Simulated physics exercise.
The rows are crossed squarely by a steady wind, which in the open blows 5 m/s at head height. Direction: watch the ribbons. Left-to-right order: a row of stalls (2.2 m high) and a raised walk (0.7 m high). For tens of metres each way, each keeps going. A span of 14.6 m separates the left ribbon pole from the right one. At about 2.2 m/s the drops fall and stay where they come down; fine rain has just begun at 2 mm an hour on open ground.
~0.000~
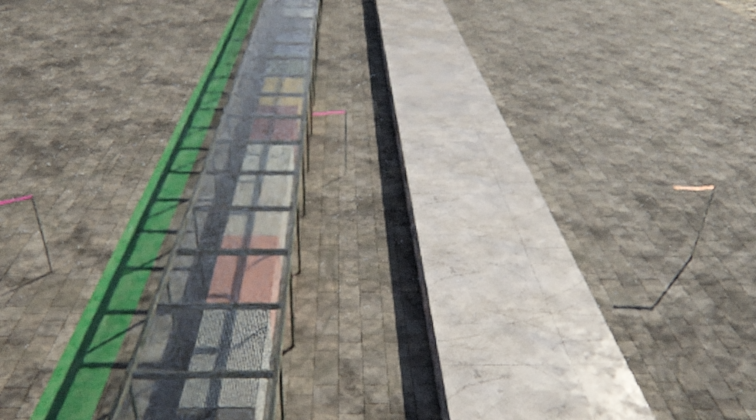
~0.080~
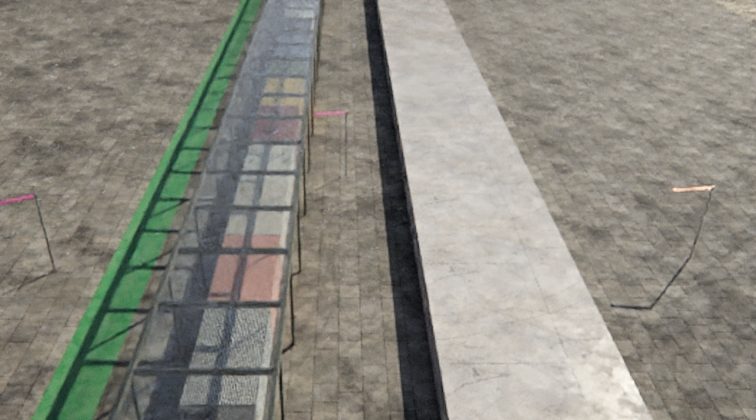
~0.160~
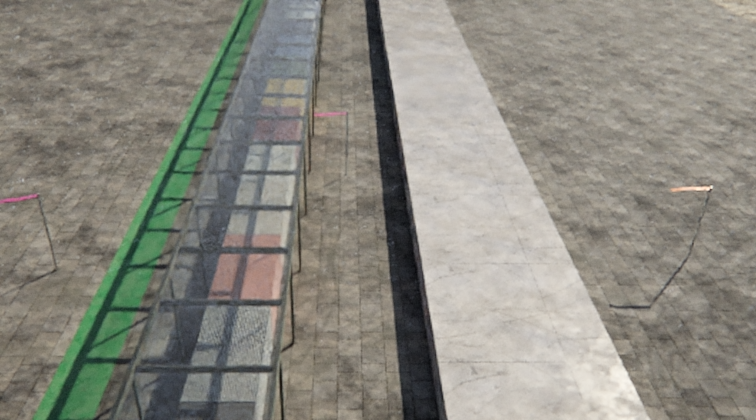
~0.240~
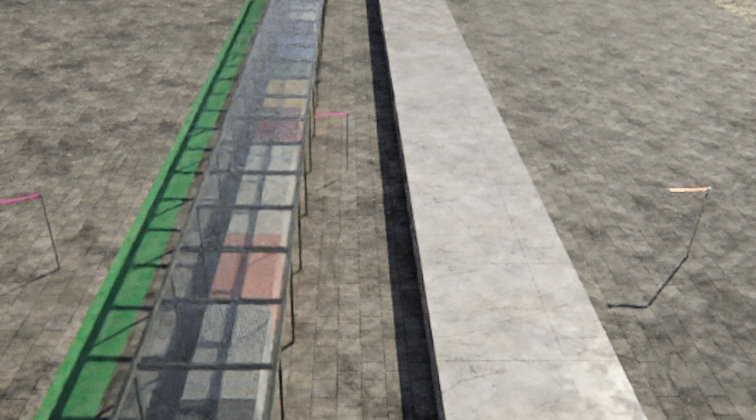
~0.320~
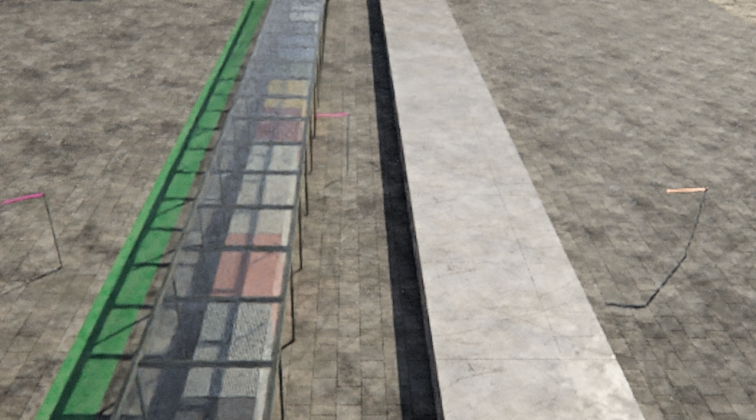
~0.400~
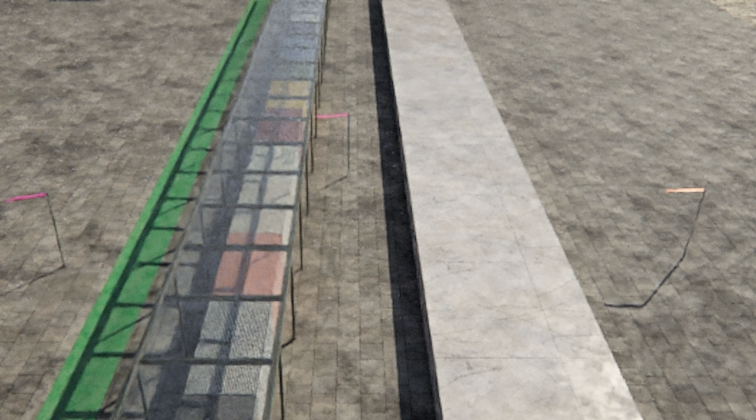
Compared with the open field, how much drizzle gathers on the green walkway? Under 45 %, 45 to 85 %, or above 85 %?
Less than 45 %.
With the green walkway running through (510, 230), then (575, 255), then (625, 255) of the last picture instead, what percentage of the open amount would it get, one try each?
Try 1: Near 80 %; try 2: Near 100 %; try 3: Near 90 %.
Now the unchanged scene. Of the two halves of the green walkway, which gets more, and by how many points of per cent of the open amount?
Heavier on the right flank, with a lead of about 10 points.
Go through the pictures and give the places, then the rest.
The rows stand in the wind, in the first frame.
The right ribbon ends at (673, 189), leaning 85 degrees to the left and the green one passes (137, 253), in the second frame.
The inner ribbon ends at (314, 115), leaning 85 degrees to the left, above the rows the drops slant 70 degrees from upright, towards the left and the top of the row of stalls crosses (261, 140), in the third frame.
The green one passes (165, 198), in the fourth frame.
The right ribbon ends at (668, 191), leaning 85 degrees to the left and above the rows the drops slant 70 degrees from upright, towards the left, in the fifth frame.
The inner ribbon ends at (316, 116), leaning 85 degrees to the left and the top of the raised walk crosses (475, 197), in the sixth frame.
10 minutes on, 0.1 mm on the green walkway, 0.3 mm in the open.
30 minutes on, 0.2 mm on the green walkway, 1.0 mm in the open.
60 minutes on, 0.4 mm on the green walkway, 2.0 mm in the open, so the green walkway has 19 % of the open amount; the left half of it has 14 %, the right half 25 %.
